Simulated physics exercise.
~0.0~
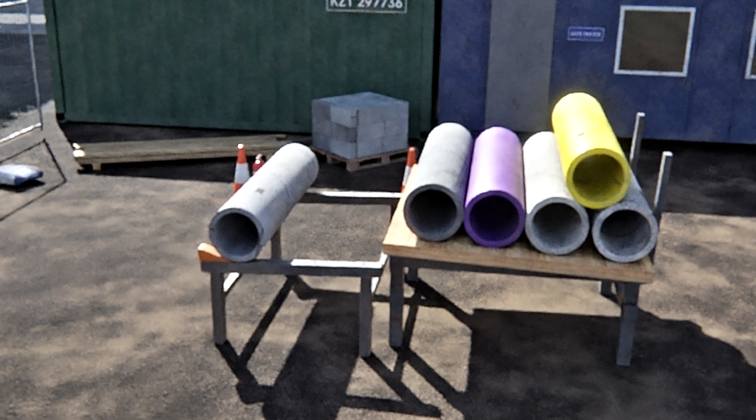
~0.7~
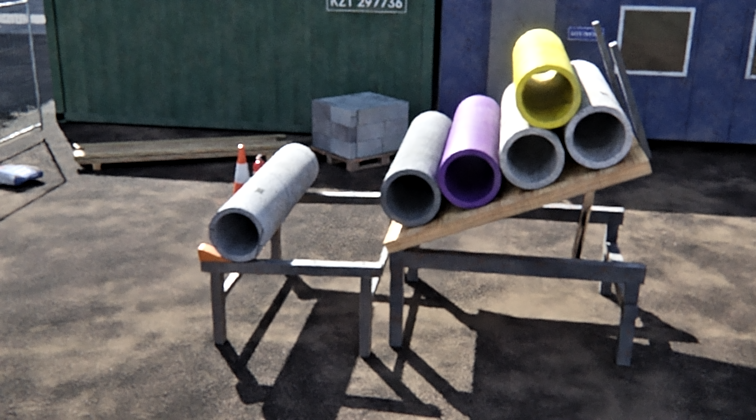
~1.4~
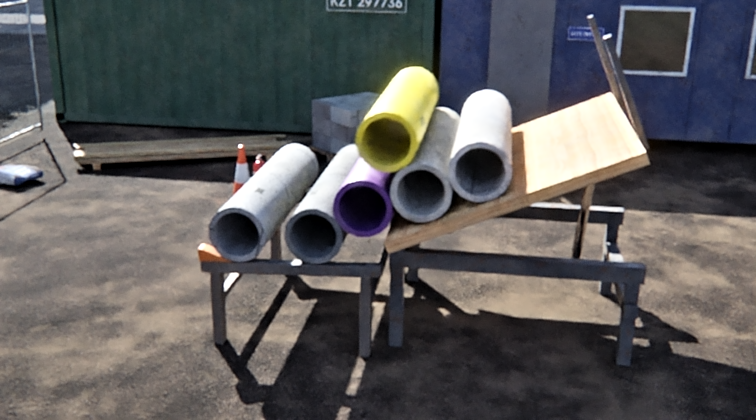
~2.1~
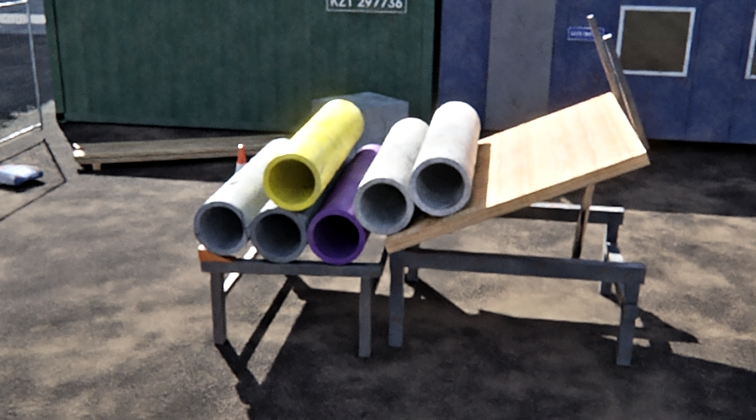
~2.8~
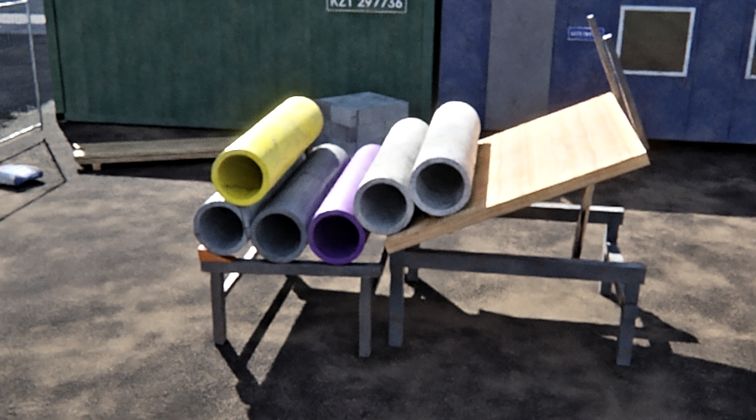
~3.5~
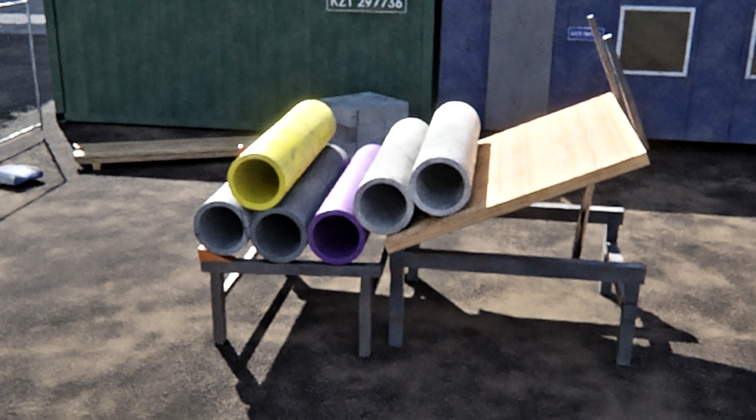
A wooden deck tilts up on its right side, sending a yellow pipe, a purple pipe and three grey ones rolling left toward another grey pipe on a low rack, where purple settles on the rack and yellow rests on top of two grey pipes.
